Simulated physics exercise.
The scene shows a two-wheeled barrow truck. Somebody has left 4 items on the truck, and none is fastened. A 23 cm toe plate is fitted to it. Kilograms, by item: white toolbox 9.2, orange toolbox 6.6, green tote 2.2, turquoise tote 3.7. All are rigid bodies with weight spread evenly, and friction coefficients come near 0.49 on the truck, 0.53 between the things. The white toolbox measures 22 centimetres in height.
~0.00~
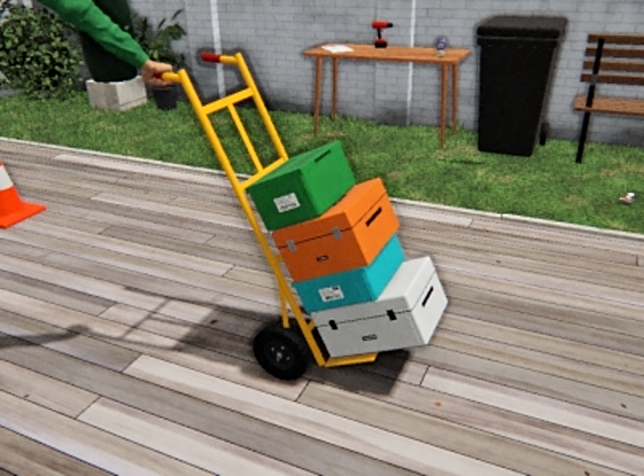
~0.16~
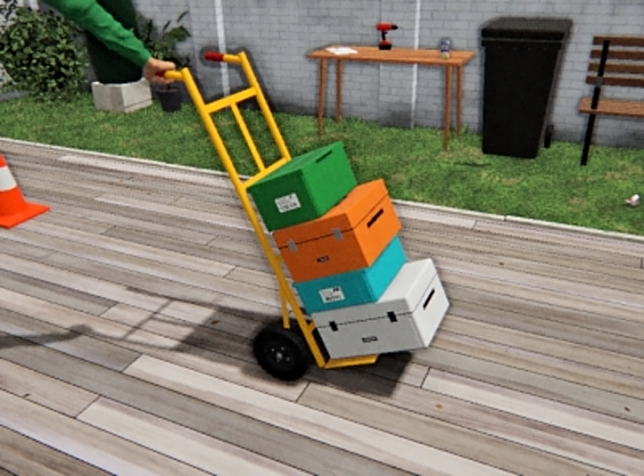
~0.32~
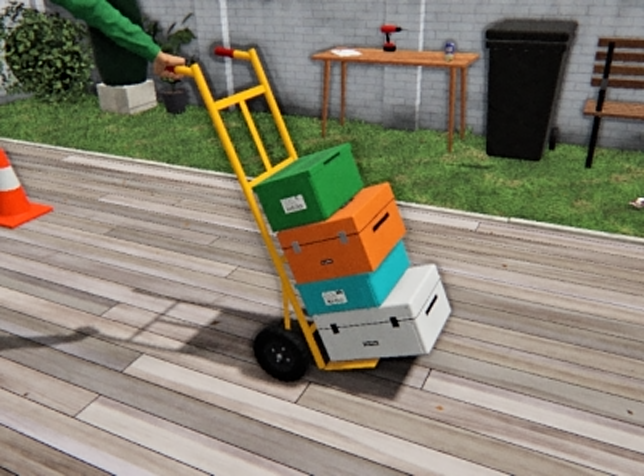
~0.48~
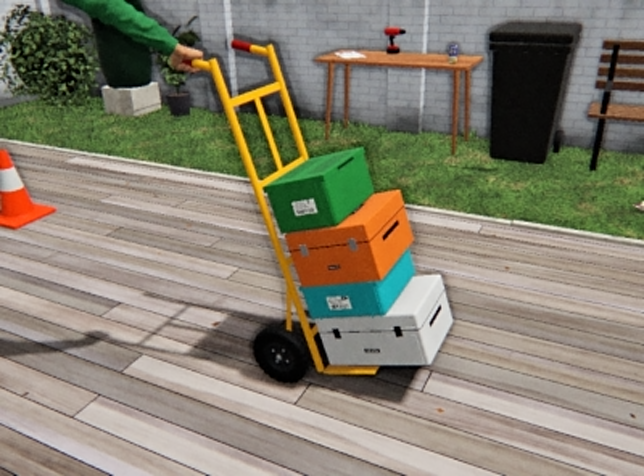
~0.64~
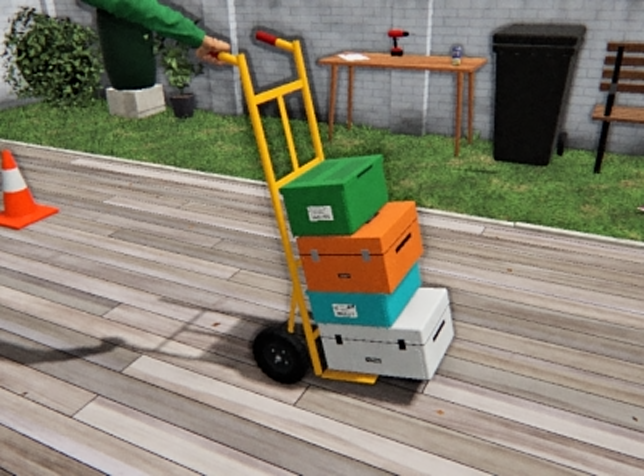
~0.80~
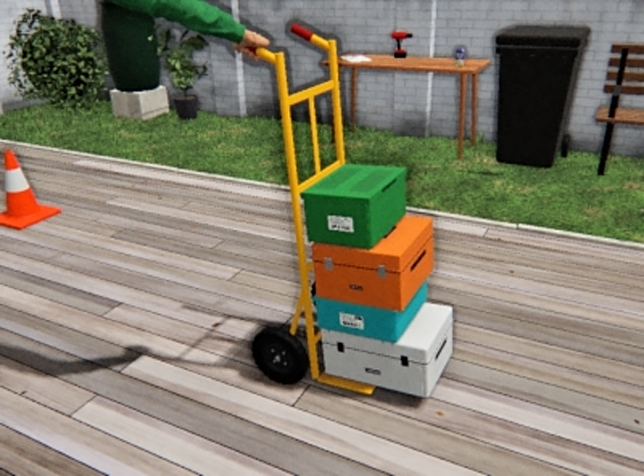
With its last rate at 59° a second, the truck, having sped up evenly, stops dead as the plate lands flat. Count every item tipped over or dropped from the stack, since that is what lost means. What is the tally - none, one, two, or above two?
The tally is none.
After 0.90 s, truck upright.
After 1.00 s, truck upright; orange toolbox 3° off its base near (391, 266); white toolbox 3° off its base near (390, 347); green tote 3° off its base.
After 1.20 s, truck upright; orange toolbox moved 3 cm near (390, 266); green tote moved 5 cm; turquoise tote moved 2 cm.
After 1.50 s, truck upright.
In the end (1.9 s), all 4 under 10 cm from the start. In the last view, white toolbox near (388, 346), orange toolbox near (384, 264).
